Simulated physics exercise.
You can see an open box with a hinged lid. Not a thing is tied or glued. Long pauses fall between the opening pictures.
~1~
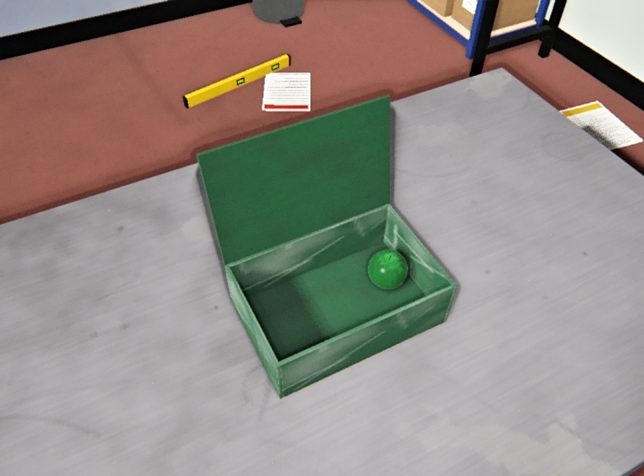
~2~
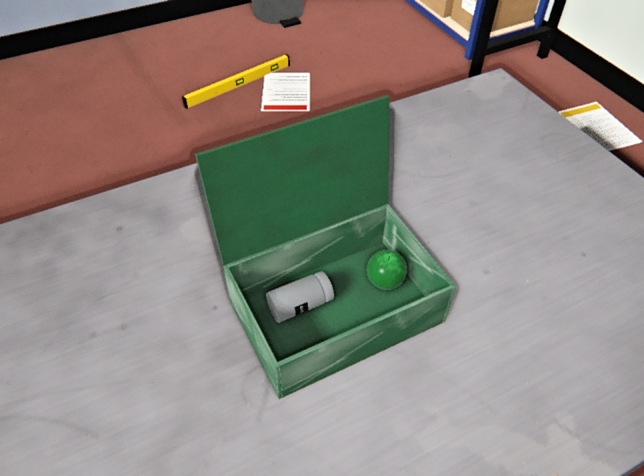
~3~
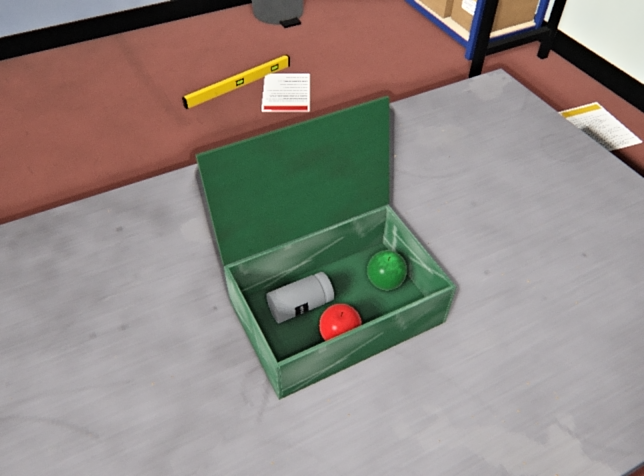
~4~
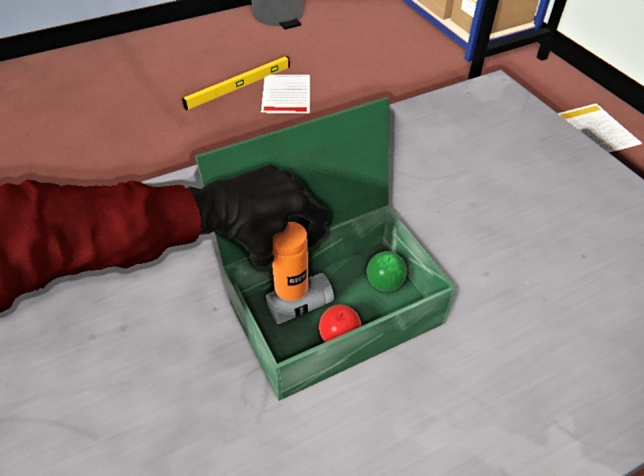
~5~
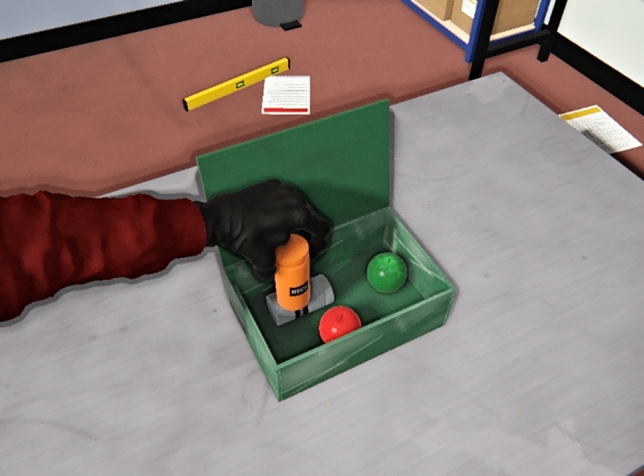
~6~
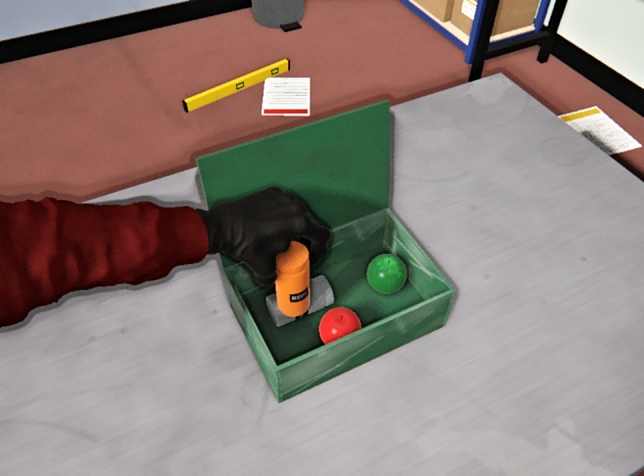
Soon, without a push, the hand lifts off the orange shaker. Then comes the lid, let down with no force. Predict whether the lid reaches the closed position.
Looks to me like the lid isn't kept from shutting.
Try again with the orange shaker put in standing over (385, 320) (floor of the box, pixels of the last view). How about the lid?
Once it's packed that way, the lid stays propped up.
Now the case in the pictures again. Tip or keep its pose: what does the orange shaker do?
In the end, it winds up askew.
Then, 0.90 s on from there, lid starting down; orange shaker on its side near (279, 343); red apple shifted about its own width; grey shaker shifted a little.
Then, 1.80 s on from there, lid 46° above the rim; orange shaker on its side near (281, 343); red apple shifted about its own width; grey shaker shifted a little.
In the end, lid shut; toppled in the box, orange shaker; moved from the start, red apple; the other 2 unmoved. At the end, from the last picture's camera, orange shaker near (281, 342).
